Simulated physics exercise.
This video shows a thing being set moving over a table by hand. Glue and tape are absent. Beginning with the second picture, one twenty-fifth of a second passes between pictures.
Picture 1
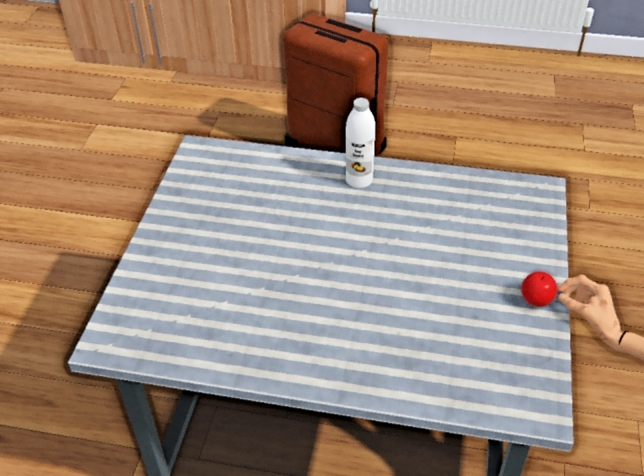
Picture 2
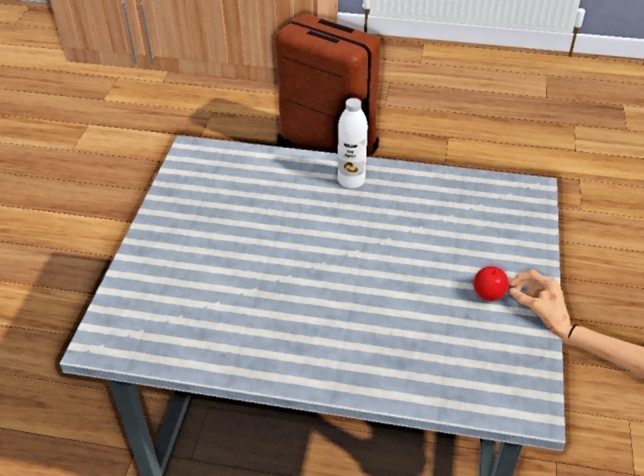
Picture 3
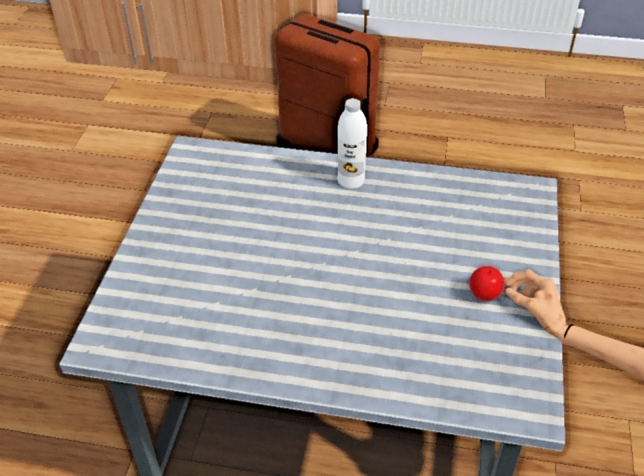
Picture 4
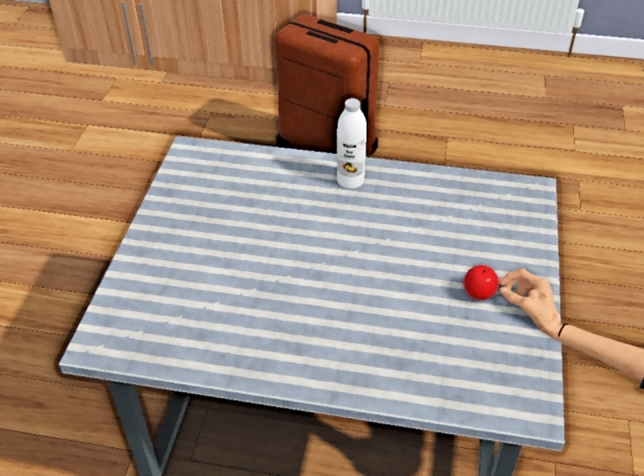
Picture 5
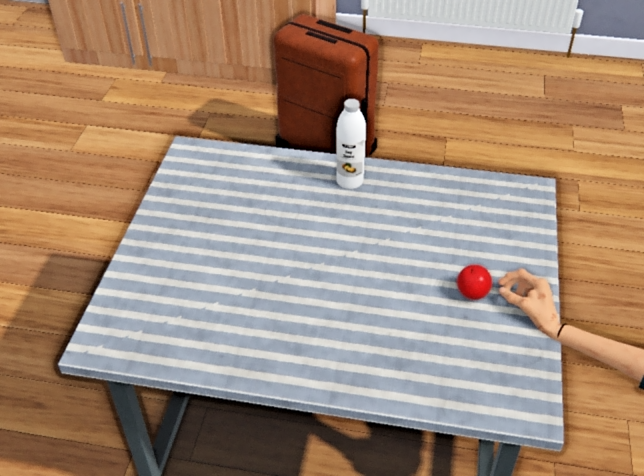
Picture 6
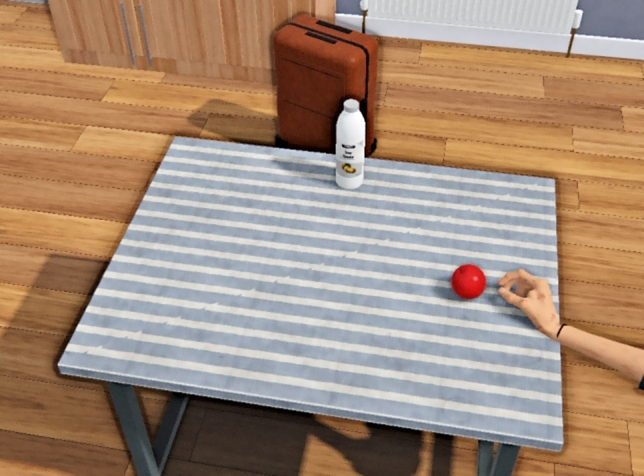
The footage shows a hand moving a small red apple leftward over a striped table, with a white bottle and a reddish-brown suitcase behind; the fingers then release it, and the apple rolls slightly farther left.
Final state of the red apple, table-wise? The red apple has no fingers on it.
It comes to rest on the table.
Then, 0.10 s after the last picture, red apple rolled about its own width near (456, 280).
Then, 0.20 s after the last picture, red apple rolled about its own width near (447, 279).
Then, 0.40 s after the last picture, red apple rolled about its own width near (434, 277).
At rest, moved from the start, red apple. Seen from the same camera at the end, red apple near (430, 277).
